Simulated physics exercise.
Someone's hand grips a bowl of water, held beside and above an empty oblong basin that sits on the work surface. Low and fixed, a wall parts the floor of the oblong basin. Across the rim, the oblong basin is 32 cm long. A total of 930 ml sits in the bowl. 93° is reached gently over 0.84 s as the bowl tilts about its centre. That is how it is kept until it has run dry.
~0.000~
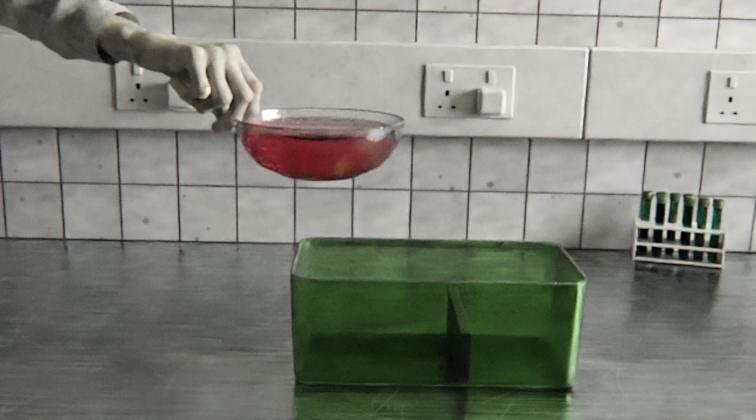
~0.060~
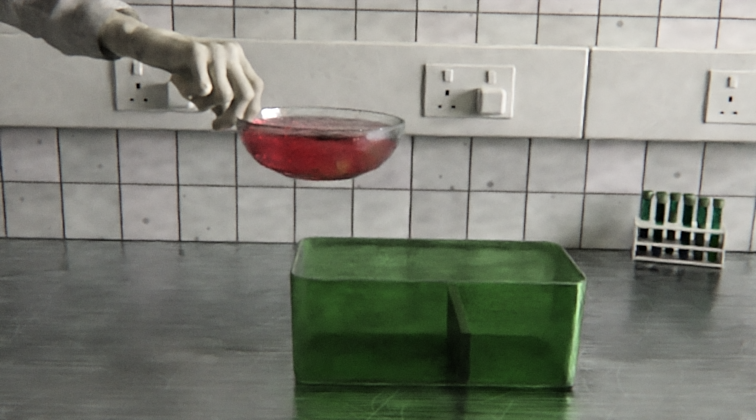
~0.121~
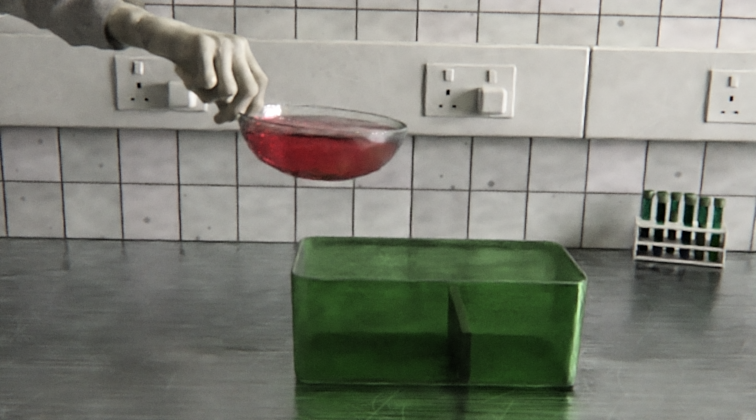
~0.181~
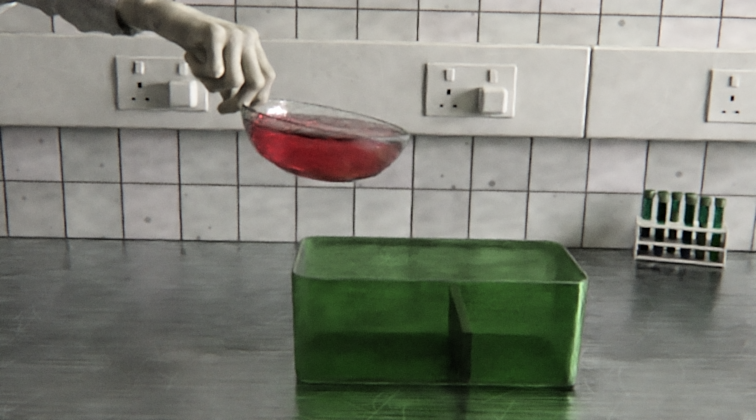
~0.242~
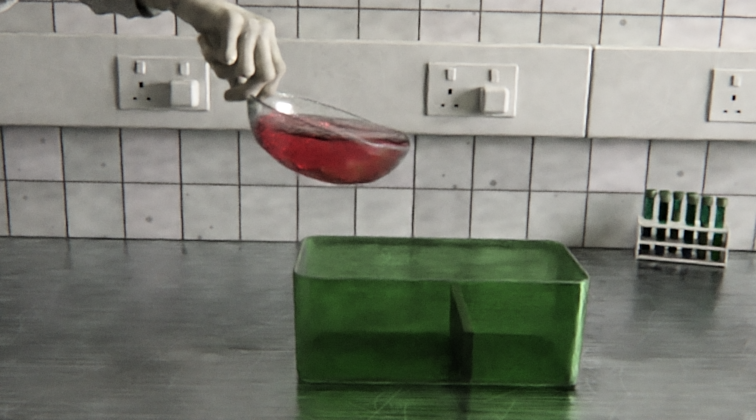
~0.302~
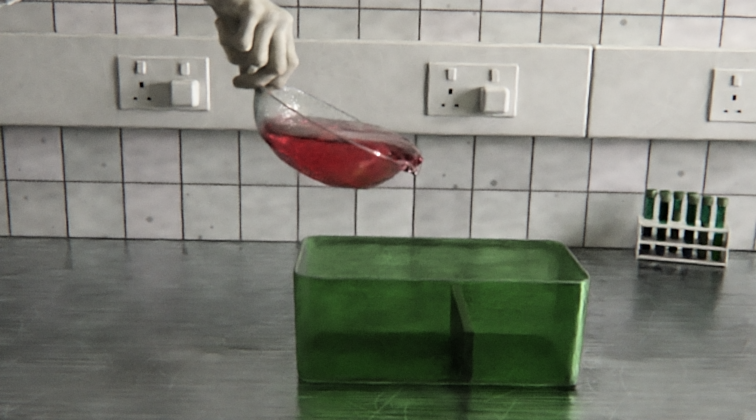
A pale hand held a glass bowl of red liquid above a divided green basin, then gradually tilted it to the right until a little of the liquid began slipping over the rim.
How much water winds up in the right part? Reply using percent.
About 34 per cent.
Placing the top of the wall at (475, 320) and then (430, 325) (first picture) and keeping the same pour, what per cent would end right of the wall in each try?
First try about 15 %, second try about 65 %.
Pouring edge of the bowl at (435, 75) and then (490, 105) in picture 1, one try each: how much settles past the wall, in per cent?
In turn about 65 and 80 per cent.
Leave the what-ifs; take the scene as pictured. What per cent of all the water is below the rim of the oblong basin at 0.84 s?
96 per cent, give or take a little.
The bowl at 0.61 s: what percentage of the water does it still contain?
Still held: Roughly 12 % of the total.
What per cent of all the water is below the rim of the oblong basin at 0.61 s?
Fraction in basin: Approx. 58%.
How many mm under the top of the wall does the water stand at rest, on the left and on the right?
On the left it's about 38 mm; on the right, about 42 mm.
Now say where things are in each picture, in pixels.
In the first frame, tilt 0°; pouring edge (404, 122); surface from (241, 125) to (400, 129); the oblong basin's rim runs from (296, 258) to (572, 263); the wall's top is at (459, 310).
In the second frame, tilt 1°; pouring edge (404, 123); surface from (241, 124) to (400, 129).
In the third frame, tilt 5°; pouring edge (406, 128); surface from (244, 121) to (402, 132).
In the fourth frame, tilt 10°; pouring edge (408, 136); surface from (247, 118) to (405, 134).
In the fifth frame, tilt 18°; pouring edge (409, 147); surface from (254, 119) to (407, 139); 3 per cent is over the edge.
In the sixth frame, tilt 27°; pouring edge (408, 160); surface from (261, 121) to (398, 147); 11 per cent is over the edge.
Then, 0.61 s in, the tilt is 77° and 11 per cent is still to pour, 29 is left of the wall and 29 right of it.
Then, 0.84 s in, the tilt is 93° and 0 per cent is still to pour, 63 is left of the wall and 33 right of it.
Then, 1.08 s in, the tilt is 93° and 0 per cent is still to pour, 64 is left of the wall and 34 right of it.
Then, 1.34 s in, the tilt is 93° and 0 per cent is still to pour, 64 is left of the wall and 34 right of it.
Finally, 64 per cent lies left of the wall, 34 right of it and 2 outside.
